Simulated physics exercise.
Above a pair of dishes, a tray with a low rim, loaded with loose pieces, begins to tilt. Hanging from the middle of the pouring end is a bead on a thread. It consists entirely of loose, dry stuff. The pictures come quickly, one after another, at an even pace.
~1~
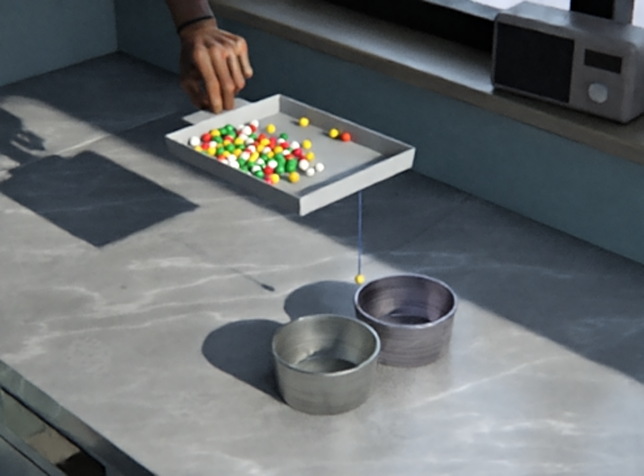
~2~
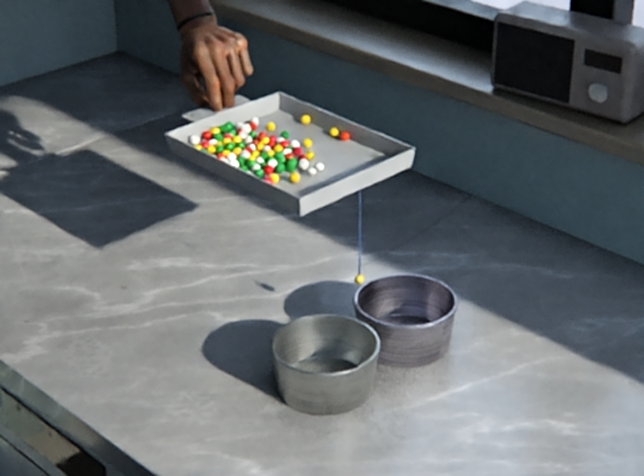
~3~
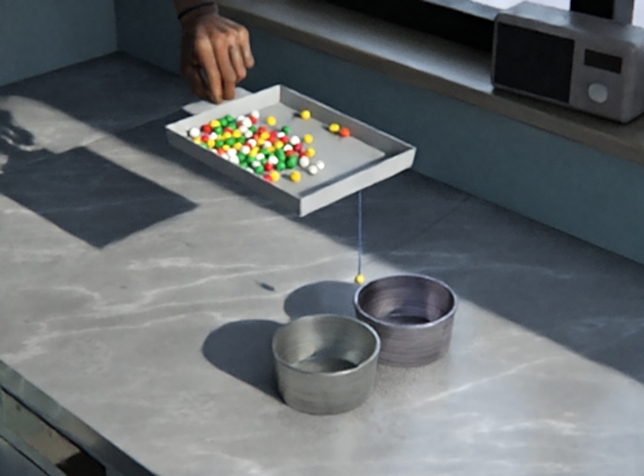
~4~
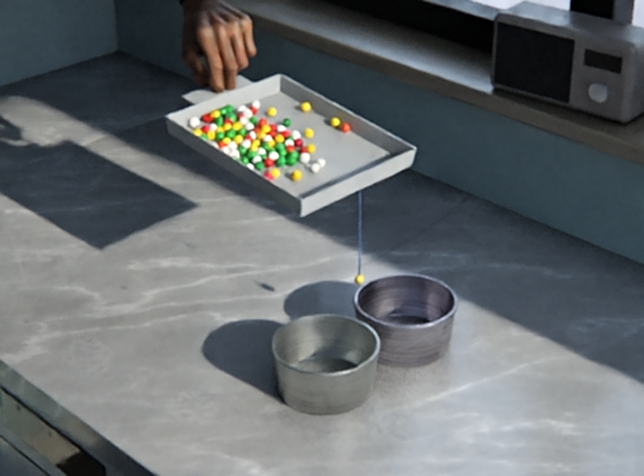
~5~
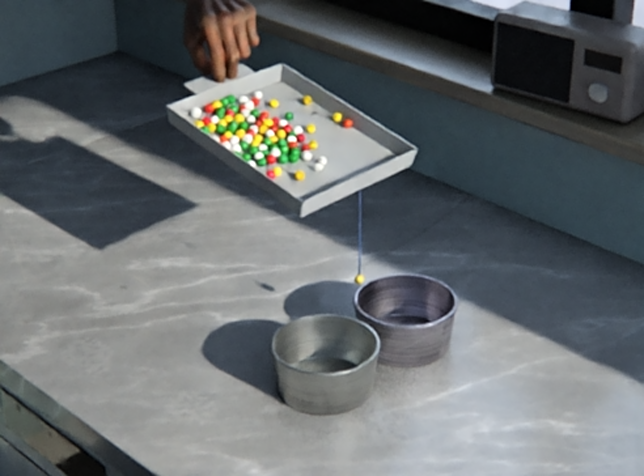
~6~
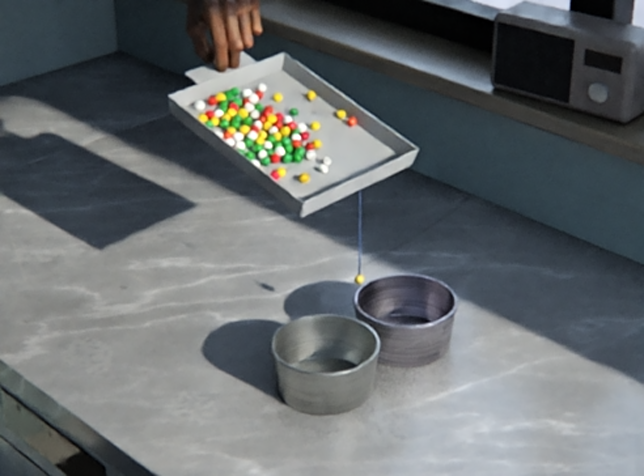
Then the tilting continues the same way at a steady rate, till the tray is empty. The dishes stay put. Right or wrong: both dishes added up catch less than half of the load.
Wrong, they catch more than half.
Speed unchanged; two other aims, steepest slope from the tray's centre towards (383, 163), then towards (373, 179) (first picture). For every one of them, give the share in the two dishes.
That comes to 20 per cent the first time and 60 per cent the second.
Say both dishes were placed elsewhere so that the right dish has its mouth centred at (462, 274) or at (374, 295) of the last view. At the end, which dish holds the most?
Result, try one: The dish further left; try two: The dish further right.
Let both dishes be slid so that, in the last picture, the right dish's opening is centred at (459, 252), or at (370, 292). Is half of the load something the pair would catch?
Catch, run one: Below the halfway mark; run two: Below the halfway mark.
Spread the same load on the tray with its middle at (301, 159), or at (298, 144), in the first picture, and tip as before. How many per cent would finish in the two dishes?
It would be roughly 90 per cent for the first and roughly 90 per cent for the second.
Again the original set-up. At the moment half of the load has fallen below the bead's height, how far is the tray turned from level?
About 105° of tilt.
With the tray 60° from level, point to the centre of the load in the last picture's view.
About (339, 177).
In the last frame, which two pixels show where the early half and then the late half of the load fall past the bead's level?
At (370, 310) for the first part, then at (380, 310) for the others.
Soon after the last picture, tray tipped steeply; nearly all on the tray; a stray few in the right dish.
A little later, tray tipped right over; about half on the tray; a small part in the left dish; a small part in the right dish; a stray few outside both; about a third in the air.
Later still, tray tipped past a quarter turn; about a third in the left dish; about half in the right dish; a small part outside both.
By the end, tray tipped past a quarter turn; about a third in the left dish; about half in the right dish; a small part outside both.
